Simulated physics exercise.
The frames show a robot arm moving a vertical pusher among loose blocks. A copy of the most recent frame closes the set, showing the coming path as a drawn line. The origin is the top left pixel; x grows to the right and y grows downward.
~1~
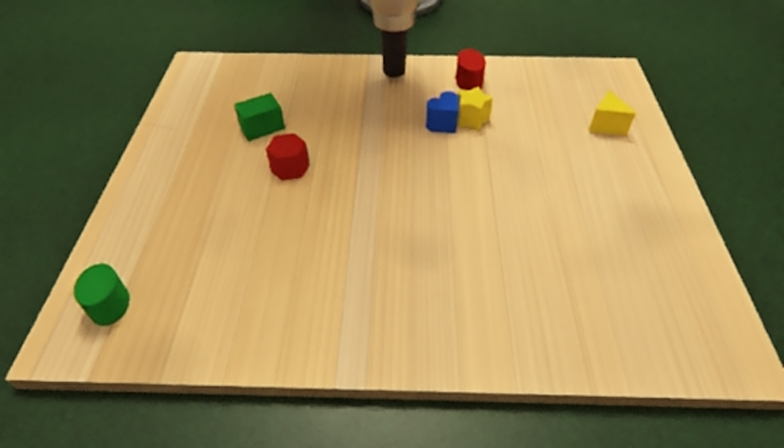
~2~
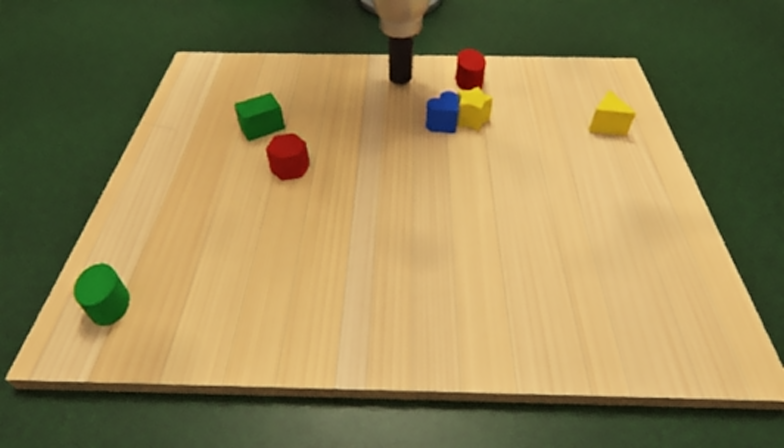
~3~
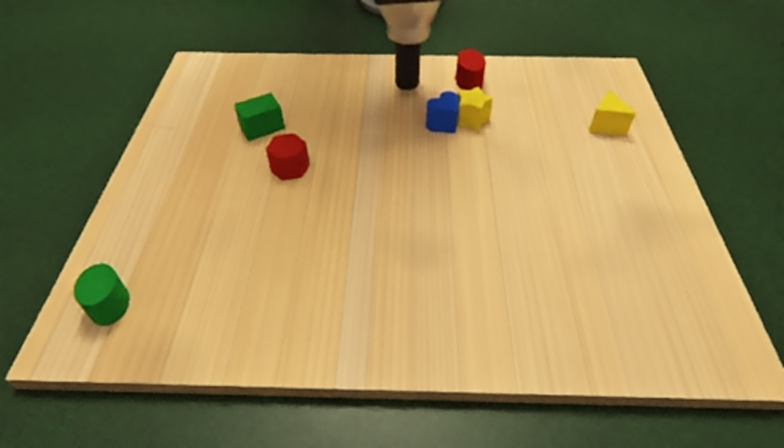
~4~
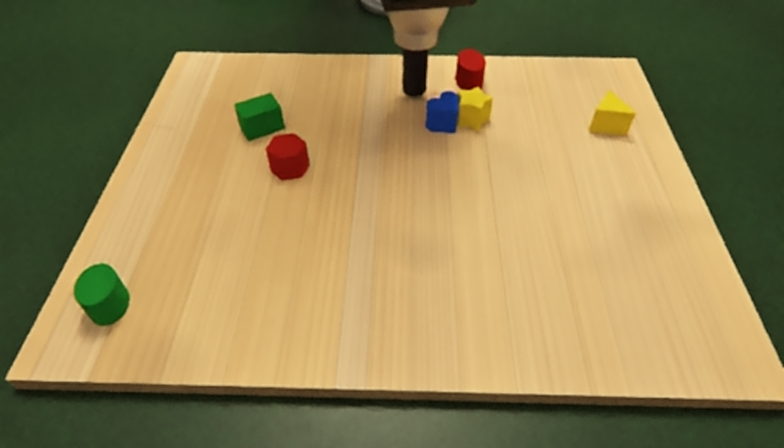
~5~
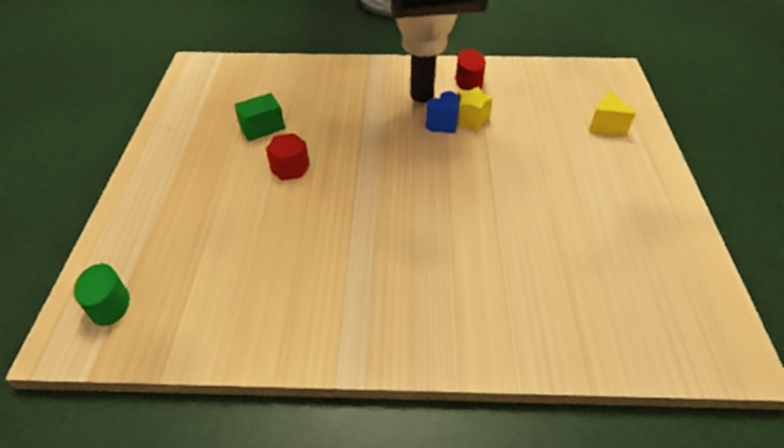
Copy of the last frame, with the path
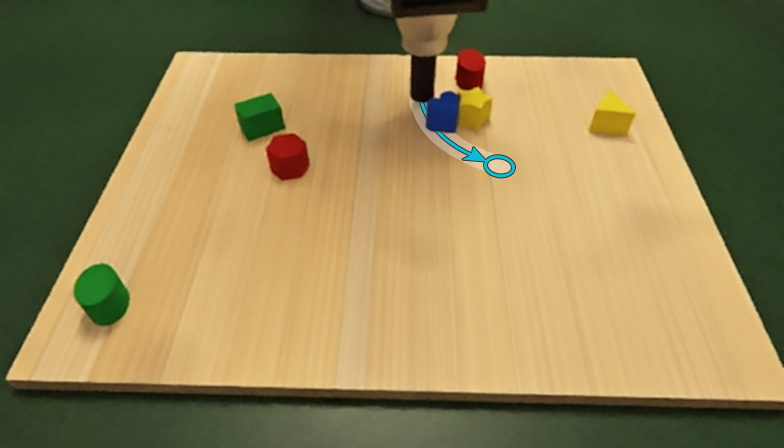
A robot arm holding a dark vertical pusher reaches in from the top over a pale wooden board on a green surface, seen from a raised, still view. A blue heart, yellow star and red block cluster near it, with a yellow triangle right, and green and red blocks left. The pusher glides slowly down and rightward to beside the blue heart, while every block stays still.
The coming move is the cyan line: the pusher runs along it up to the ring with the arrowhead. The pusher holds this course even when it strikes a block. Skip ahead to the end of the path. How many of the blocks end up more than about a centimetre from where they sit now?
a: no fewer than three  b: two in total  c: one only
c: One only.
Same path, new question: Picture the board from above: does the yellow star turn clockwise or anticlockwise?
Seen from above, its turn is counter-clockwise.
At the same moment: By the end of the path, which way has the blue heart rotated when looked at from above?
Answer: Against the clock.
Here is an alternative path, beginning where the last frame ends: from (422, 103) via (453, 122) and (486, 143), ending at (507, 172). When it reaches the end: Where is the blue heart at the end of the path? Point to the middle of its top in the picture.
So, by the moment the path ends, you'll find the top centre of the blue heart at (462, 124).
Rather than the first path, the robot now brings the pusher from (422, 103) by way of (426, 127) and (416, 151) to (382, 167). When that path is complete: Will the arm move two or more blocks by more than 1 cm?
No, that is not how it ends up.
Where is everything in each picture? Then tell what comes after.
The first frame shows lower end of the pusher at (394, 71), tops of blocks, blue heart at (445, 101), red elliptical block at (472, 59), yellow star at (474, 97).
The second frame shows pusher at (401, 77), blocks as before.
The third frame shows pusher at (407, 84), blocks as before.
The fourth frame shows pusher at (414, 90), blocks as before.
The fifth frame shows pusher at (422, 96), blue heart at (445, 101), red elliptical block at (472, 59), yellow star at (474, 97).
The drawn path runs from (422, 103) over (434, 127) and (461, 149) to (499, 166).
On the path given first. One third of the way, pusher at (435, 120); blue heart at (457, 114), turned 15° anticlockwise; yellow star at (478, 98), turned 20° anticlockwise.
Two thirds of the way, pusher at (462, 142); blue heart at (488, 134), turned 25° anticlockwise; yellow star at (478, 98), turned 25° anticlockwise.
At the end, pusher at (501, 159); blue heart at (530, 151), turned 25° anticlockwise; red elliptical block not moved; yellow star at (478, 98), turned 25° anticlockwise.
